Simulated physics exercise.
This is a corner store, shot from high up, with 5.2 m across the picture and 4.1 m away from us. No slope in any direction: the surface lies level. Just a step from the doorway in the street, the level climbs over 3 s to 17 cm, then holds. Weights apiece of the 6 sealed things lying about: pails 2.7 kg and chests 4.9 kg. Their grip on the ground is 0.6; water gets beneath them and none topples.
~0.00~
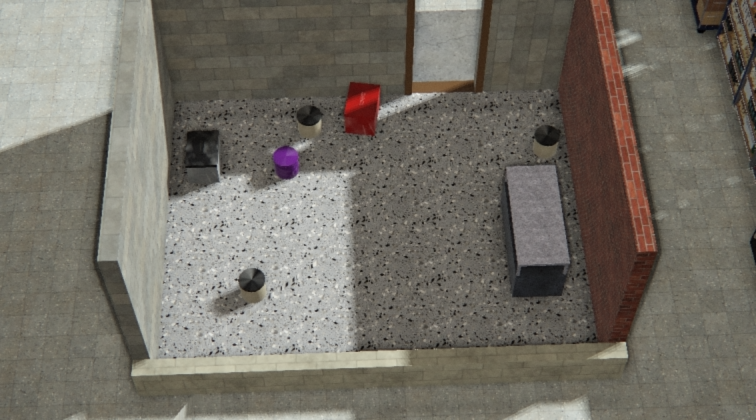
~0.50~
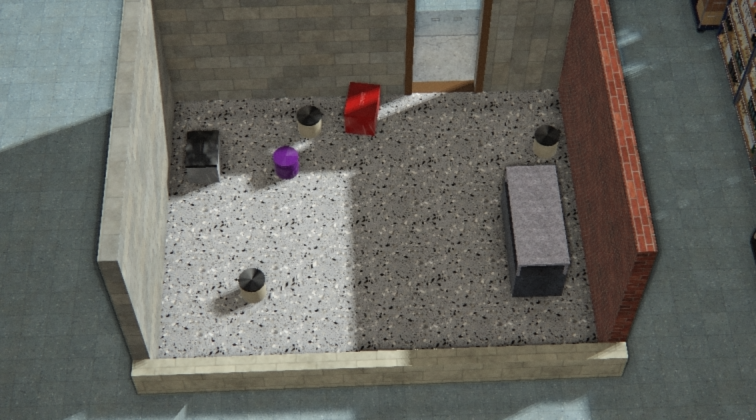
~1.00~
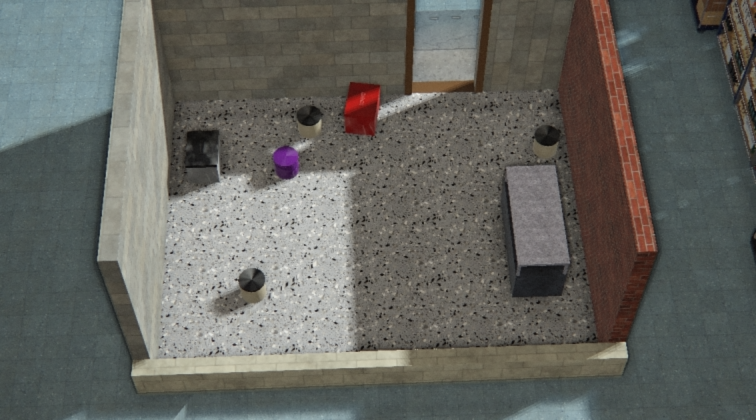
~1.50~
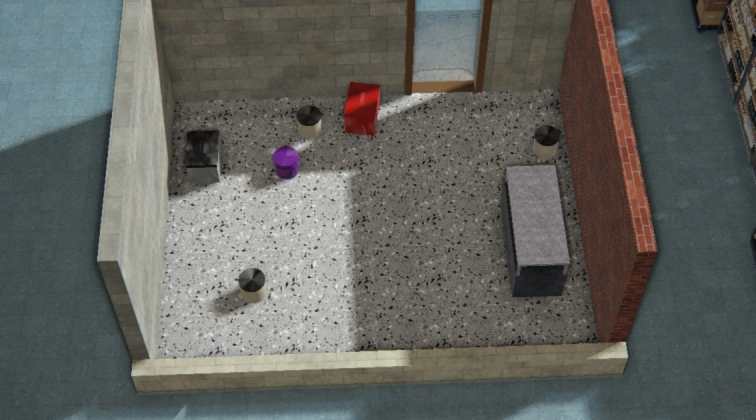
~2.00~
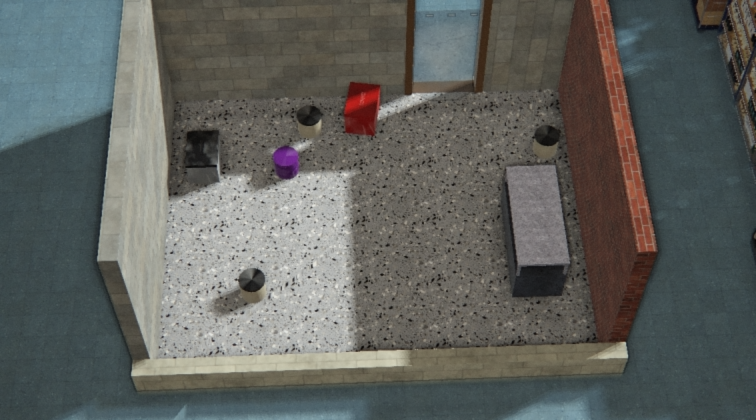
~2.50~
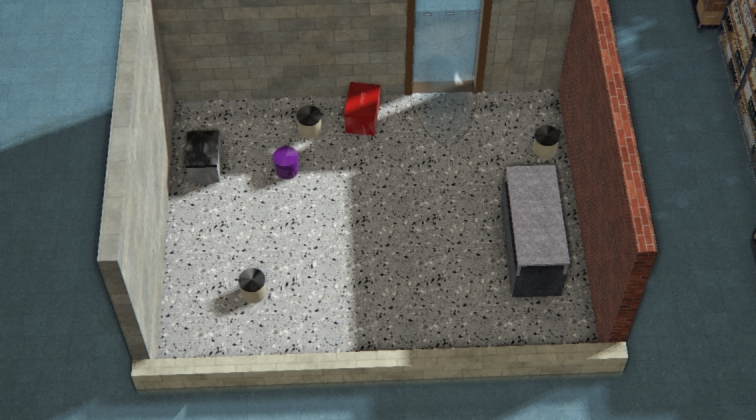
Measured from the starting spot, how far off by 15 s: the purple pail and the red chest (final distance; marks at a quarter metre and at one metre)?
Purple pail: No real move; red chest: No real move.
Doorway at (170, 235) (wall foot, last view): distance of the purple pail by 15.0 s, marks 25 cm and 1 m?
Under that change the purple pail is pushed well away.
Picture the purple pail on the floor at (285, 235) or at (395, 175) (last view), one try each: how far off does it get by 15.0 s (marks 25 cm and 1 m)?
In turn: It creeps a little; it goes a long way.
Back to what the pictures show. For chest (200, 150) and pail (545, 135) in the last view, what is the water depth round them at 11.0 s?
Roughly 0 and 5 cm.
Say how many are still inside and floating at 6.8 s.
By my count, 1.
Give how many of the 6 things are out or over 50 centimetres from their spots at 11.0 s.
By that point, 1.
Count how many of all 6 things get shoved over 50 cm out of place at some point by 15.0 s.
Count: 2.
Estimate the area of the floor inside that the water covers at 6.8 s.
At that time the wet patch spans about 14 m2.
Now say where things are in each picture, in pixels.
The first picture shows the purple pail at (286, 156) rests on the ground; the red chest at (362, 100) rests on the ground; water covers 0.0 m2; 0 of 6 have shifted.
The second picture shows the purple pail at (286, 156), on the bottom; the red chest at (362, 100), on the bottom; water covers 0.0 m2; 0 of 6 have shifted.
The third picture shows the purple pail at (286, 156) rests on the ground; the red chest at (362, 100) rests on the ground; 0.0 m2 under water; 0 of 6 have shifted.
The fourth picture shows the purple pail at (286, 156), on the bottom; the red chest at (362, 100), on the bottom; water covers 0.0 m2; 0 of 6 have shifted.
The fifth picture shows the purple pail at (286, 156), on the bottom; the red chest at (362, 100), on the bottom; 0.0 m2 under water; 0 of 6 have shifted.
The sixth picture shows the purple pail at (286, 156), on the bottom; the red chest at (362, 100), on the bottom; 0.5 m2 under water; 0 of 6 have shifted.
After 3.5 s the purple pail is near (286, 156), 0.0 m from its start, aground; the red chest is near (362, 100), 0.0 m from its start, aground; 0 afloat.
After 6.8 s the purple pail is near (286, 156), 0.0 m from its start, aground; the red chest is near (362, 100), 0.0 m from its start, aground; 1 afloat.
After 11.0 s the purple pail is near (286, 156), 0.0 m from its start, aground; the red chest is near (362, 100), 0.0 m from its start, aground; 1 afloat.
After 15.0 s the purple pail is near (286, 156), 0.0 m from its start, aground; the red chest is near (362, 100), 0.0 m from its start, aground; 3 afloat.
